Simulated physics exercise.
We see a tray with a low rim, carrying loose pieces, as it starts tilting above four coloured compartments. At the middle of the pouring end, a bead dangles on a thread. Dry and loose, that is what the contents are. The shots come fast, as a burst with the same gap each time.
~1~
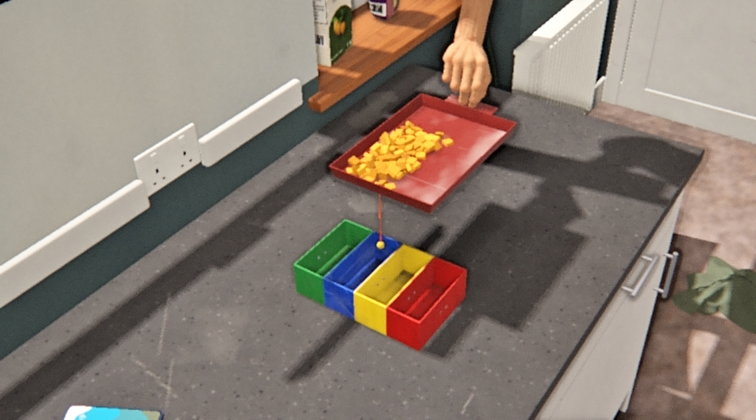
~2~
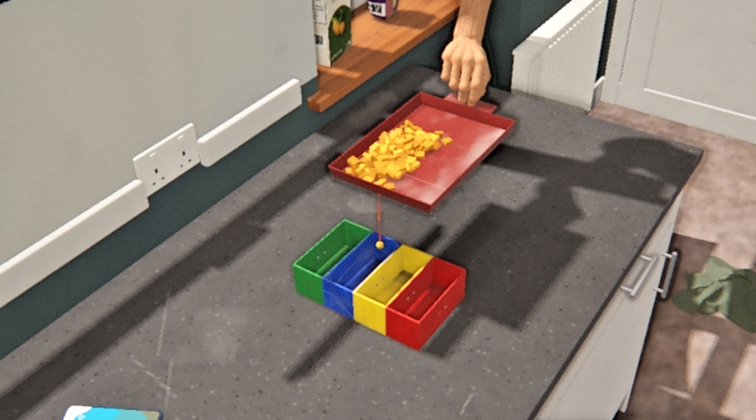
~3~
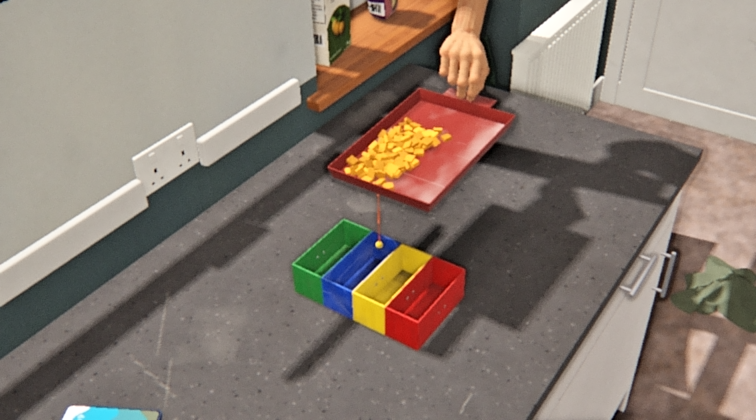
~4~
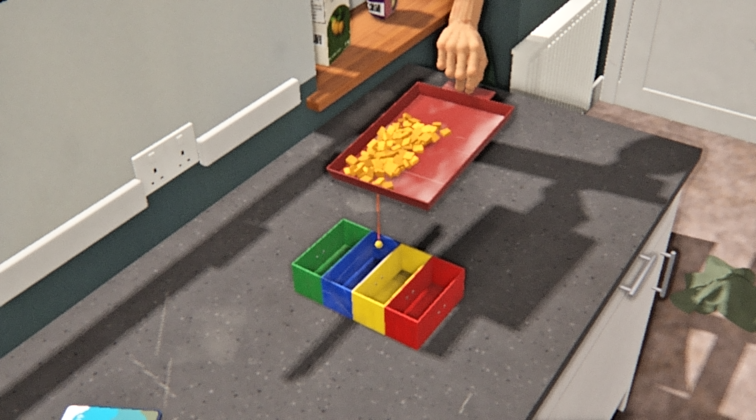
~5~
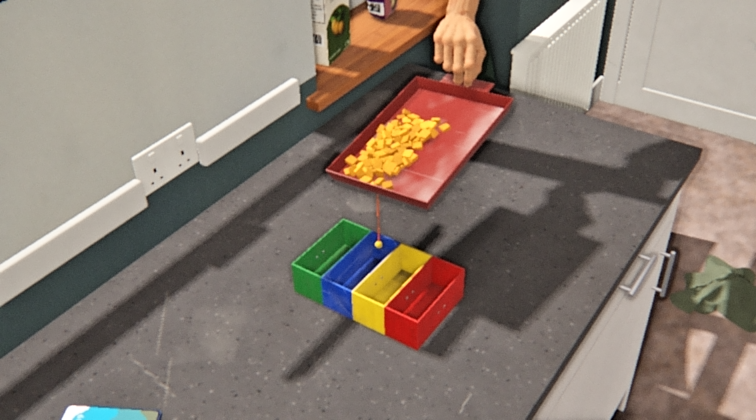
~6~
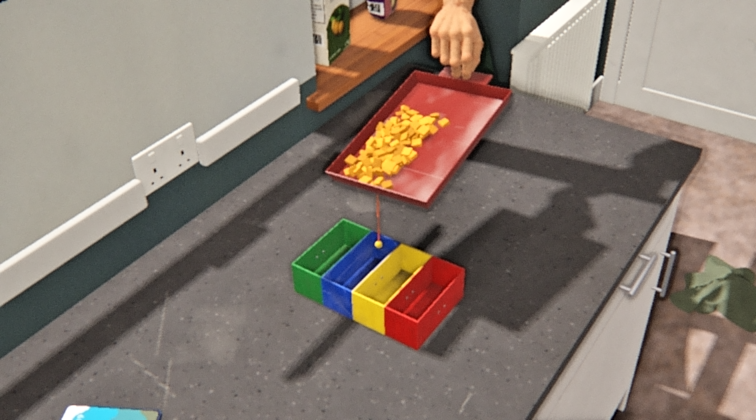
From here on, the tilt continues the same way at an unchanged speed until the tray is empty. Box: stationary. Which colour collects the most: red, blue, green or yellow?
Green.
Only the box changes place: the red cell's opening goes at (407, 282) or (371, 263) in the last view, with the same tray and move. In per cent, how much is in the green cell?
Trial 1 about 60 %, trial 2 about 0 %.
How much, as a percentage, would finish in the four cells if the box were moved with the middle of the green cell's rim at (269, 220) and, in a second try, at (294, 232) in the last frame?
100 % for the first, 100 % for the second.
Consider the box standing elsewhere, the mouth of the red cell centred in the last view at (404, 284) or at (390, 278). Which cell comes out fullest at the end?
The cell in green, then the blue one.
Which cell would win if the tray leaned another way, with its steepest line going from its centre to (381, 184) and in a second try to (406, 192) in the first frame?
The first time it is that green cell, and the second time it is the yellow one.
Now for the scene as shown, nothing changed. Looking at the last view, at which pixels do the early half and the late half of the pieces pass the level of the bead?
Half one: (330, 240), half two: (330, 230).
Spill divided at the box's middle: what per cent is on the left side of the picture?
100 %, near enough.
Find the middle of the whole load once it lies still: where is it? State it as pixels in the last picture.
Roughly pixel (330, 268).
Soon after the last picture, tray tipped steeply; all on the tray.
A little later, tray tipped right over; about a quarter on the tray; about half in the green cell; a small part in the blue cell; about a quarter falling or outside the box.
Later still, tray tipped past a quarter turn; about two thirds in the green cell; a small part in the blue cell; about a quarter falling or outside the box.
At rest, tray tipped past a quarter turn; about two thirds in the green cell; a small part in the blue cell; none in the red cell; none in the yellow cell; about a quarter outside the box.
